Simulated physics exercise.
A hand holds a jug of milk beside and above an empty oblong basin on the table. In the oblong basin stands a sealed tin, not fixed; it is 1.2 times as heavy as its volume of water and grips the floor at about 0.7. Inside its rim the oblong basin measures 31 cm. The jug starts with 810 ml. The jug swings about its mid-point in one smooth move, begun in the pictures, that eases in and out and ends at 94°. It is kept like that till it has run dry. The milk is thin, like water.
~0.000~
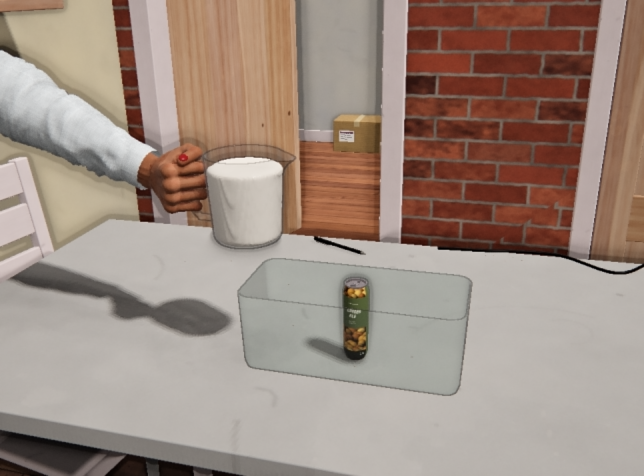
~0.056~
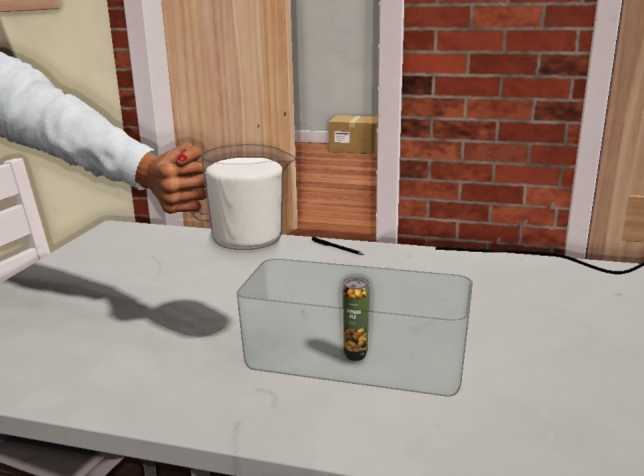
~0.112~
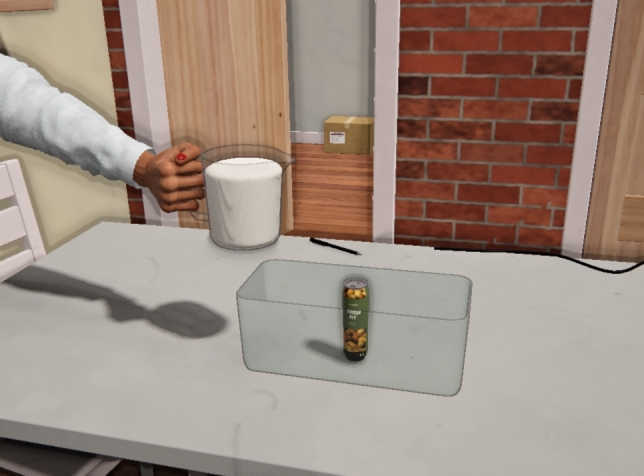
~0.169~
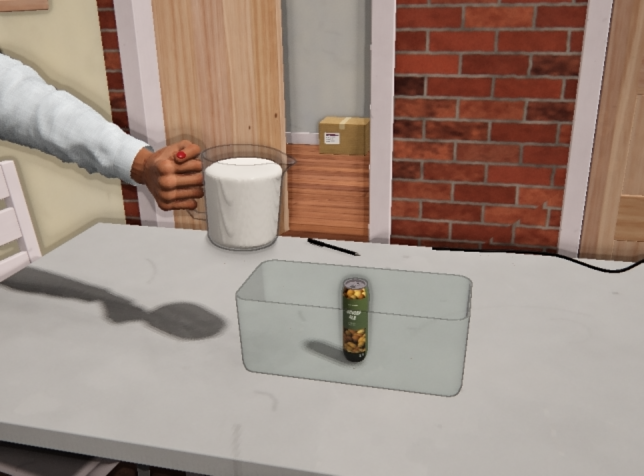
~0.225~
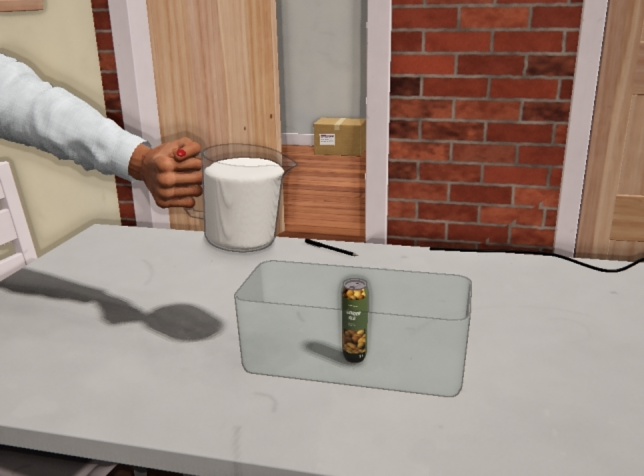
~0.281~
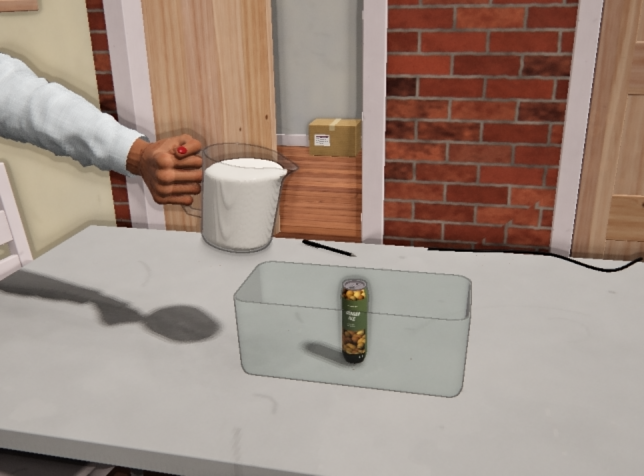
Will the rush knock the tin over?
The tin topples.
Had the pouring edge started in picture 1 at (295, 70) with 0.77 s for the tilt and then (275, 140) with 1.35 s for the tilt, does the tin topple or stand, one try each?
First it remains upright; then it stays up.
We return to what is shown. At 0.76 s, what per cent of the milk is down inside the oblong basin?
Near 3 in a hundred.
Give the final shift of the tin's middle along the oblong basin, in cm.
About 8.0 cm.
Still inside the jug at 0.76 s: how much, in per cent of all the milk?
Near 84 in a hundred.
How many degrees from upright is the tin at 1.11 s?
It is at some 5°.
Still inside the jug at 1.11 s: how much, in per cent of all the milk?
Some 40 per cent.
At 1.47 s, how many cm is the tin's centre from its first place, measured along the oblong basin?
About 8 cm.
By 0.76 s the tilt is 55° and 85 per cent is still to pour; the tin stands where it began.
By 1.11 s the tilt is 86° and 40 per cent is still to pour; the tin stands where it began.
By 1.47 s the tilt is 94° and 8 per cent is still to pour; the tin lies on its side.
By 1.87 s the tilt is 94° and 1 per cent is still to pour; the tin lies on its side.
At rest the tin lies on its side.
